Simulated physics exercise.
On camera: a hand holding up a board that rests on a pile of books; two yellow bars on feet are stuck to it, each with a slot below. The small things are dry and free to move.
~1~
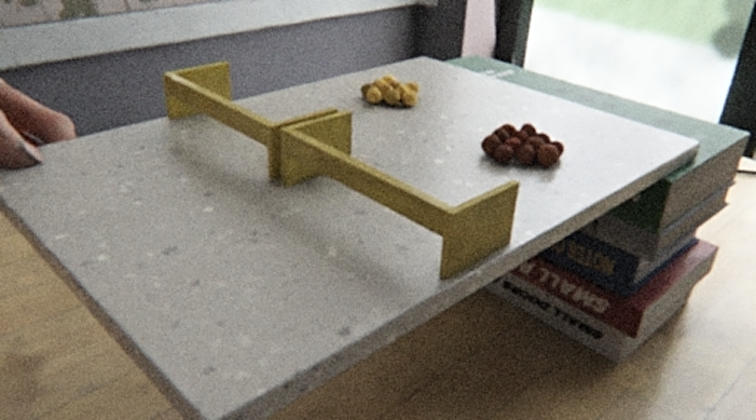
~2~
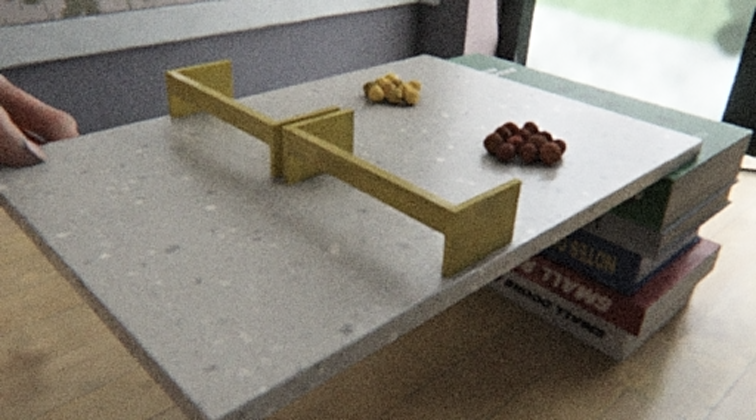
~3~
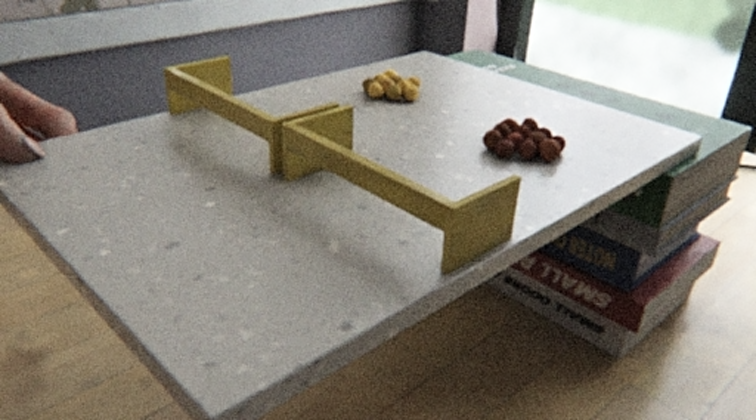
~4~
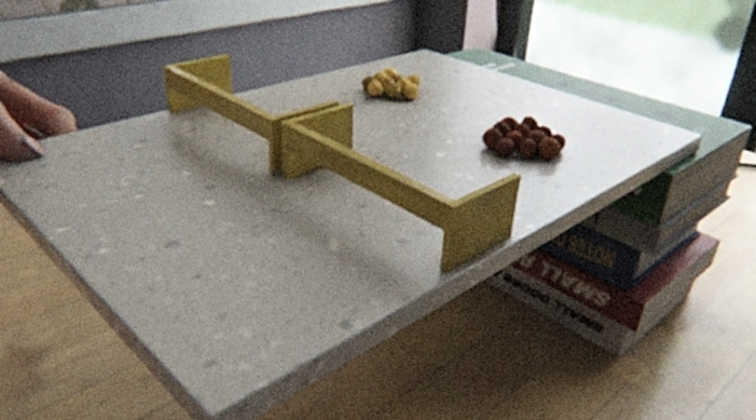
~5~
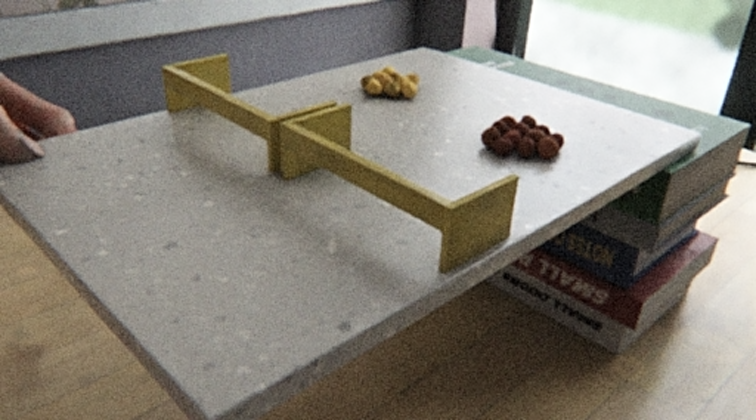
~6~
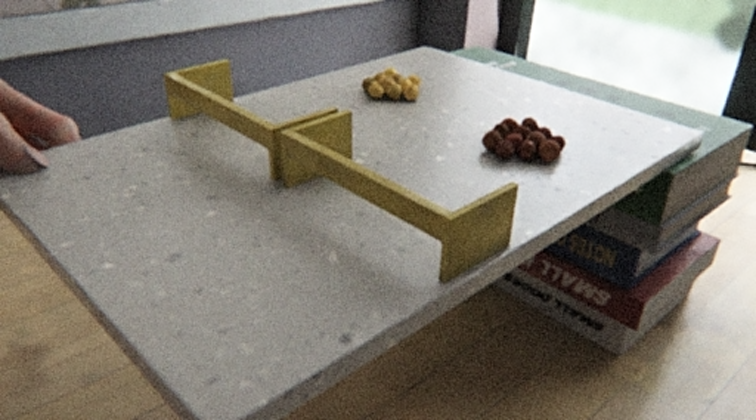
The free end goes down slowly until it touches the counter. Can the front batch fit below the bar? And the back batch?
The front batch rolls on past the gate; the back batch rolls on past the gate.
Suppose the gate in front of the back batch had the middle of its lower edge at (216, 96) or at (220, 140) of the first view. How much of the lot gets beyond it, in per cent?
In turn 100 and 0 in a hundred.
Then, 0.80 s after the last picture, board sloping at 16°; front batch on its way down; back batch on its way down.
Then, 1.50 s after the last picture, board sloping at 28°; front batch all past its gate; back batch all past its gate.
Then, 2.10 s after the last picture, board resting at 29°; front batch all past its gate; back batch all past its gate.
At rest, board resting at 29°; front batch all past its gate; back batch all past its gate.
